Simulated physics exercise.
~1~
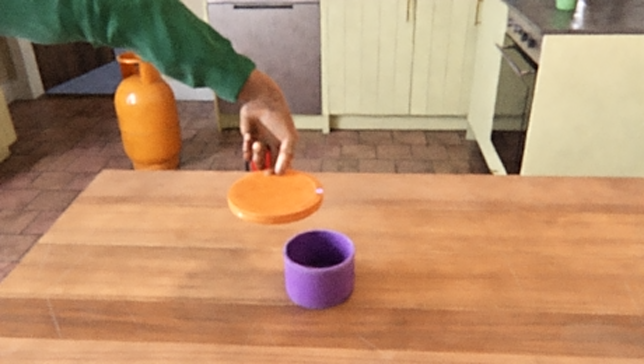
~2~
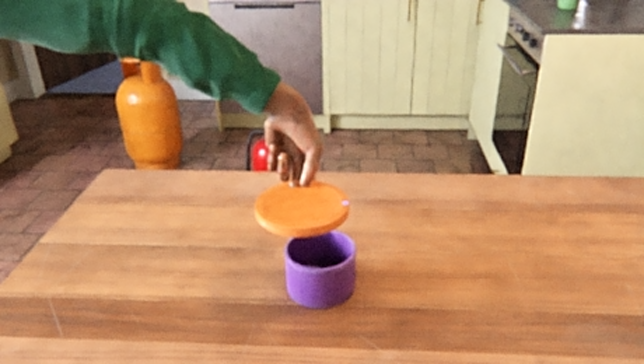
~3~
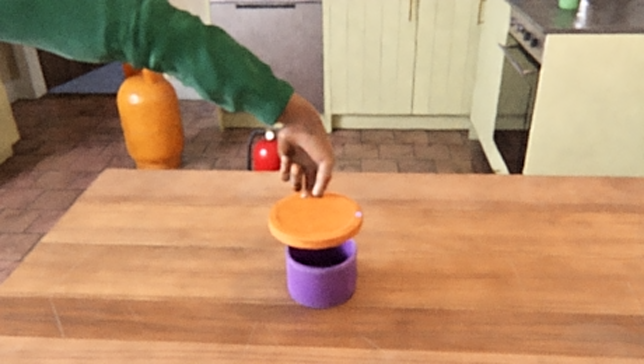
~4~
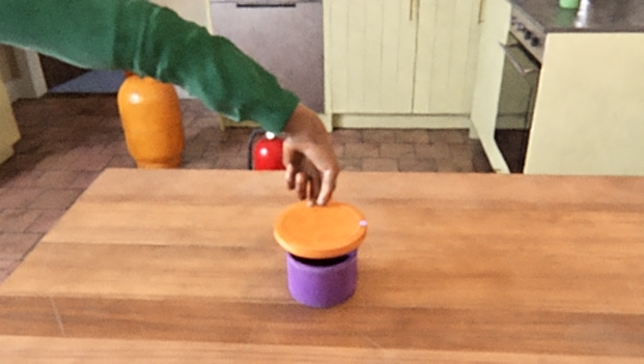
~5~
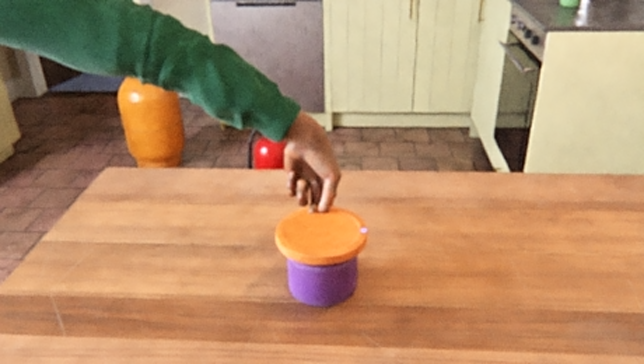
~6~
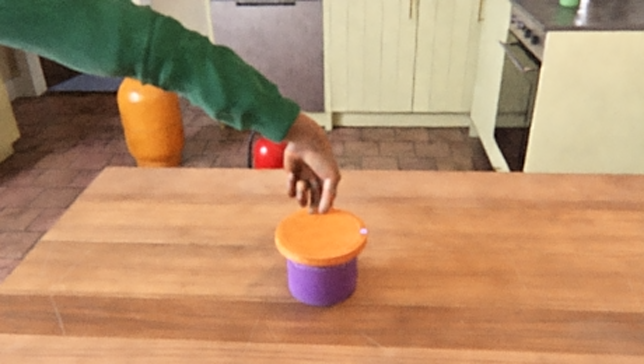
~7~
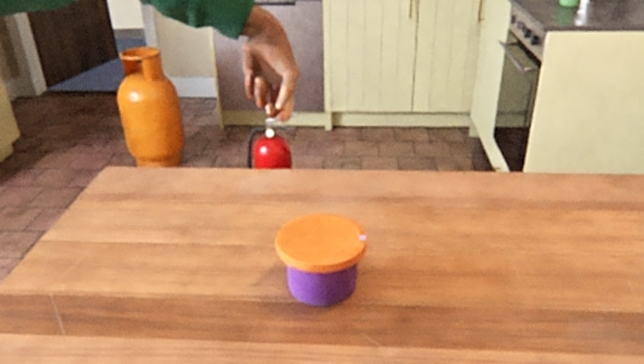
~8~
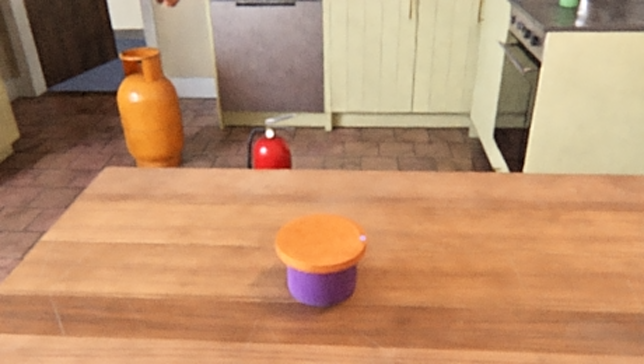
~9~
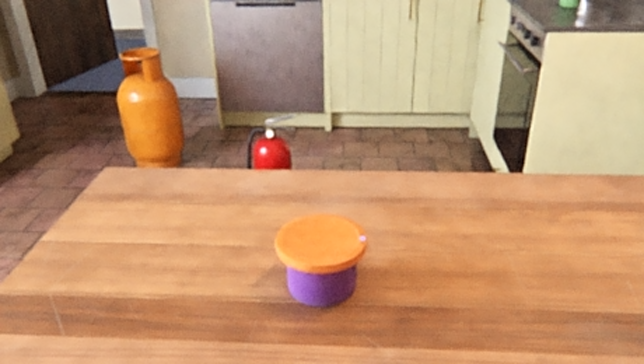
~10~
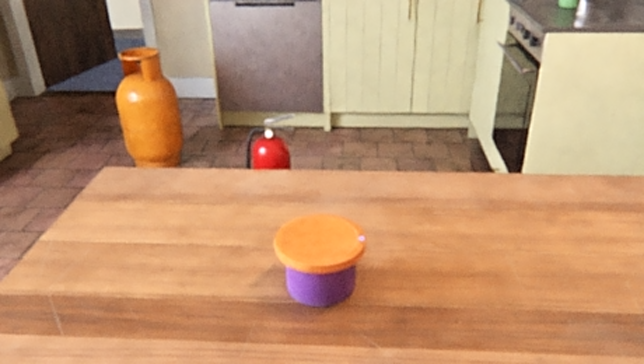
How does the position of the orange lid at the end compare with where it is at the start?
At the start the orange lid is held in the air above and slightly left of the purple pot. At the end it is lower and a little further right, resting on top of the pot and covering its opening.
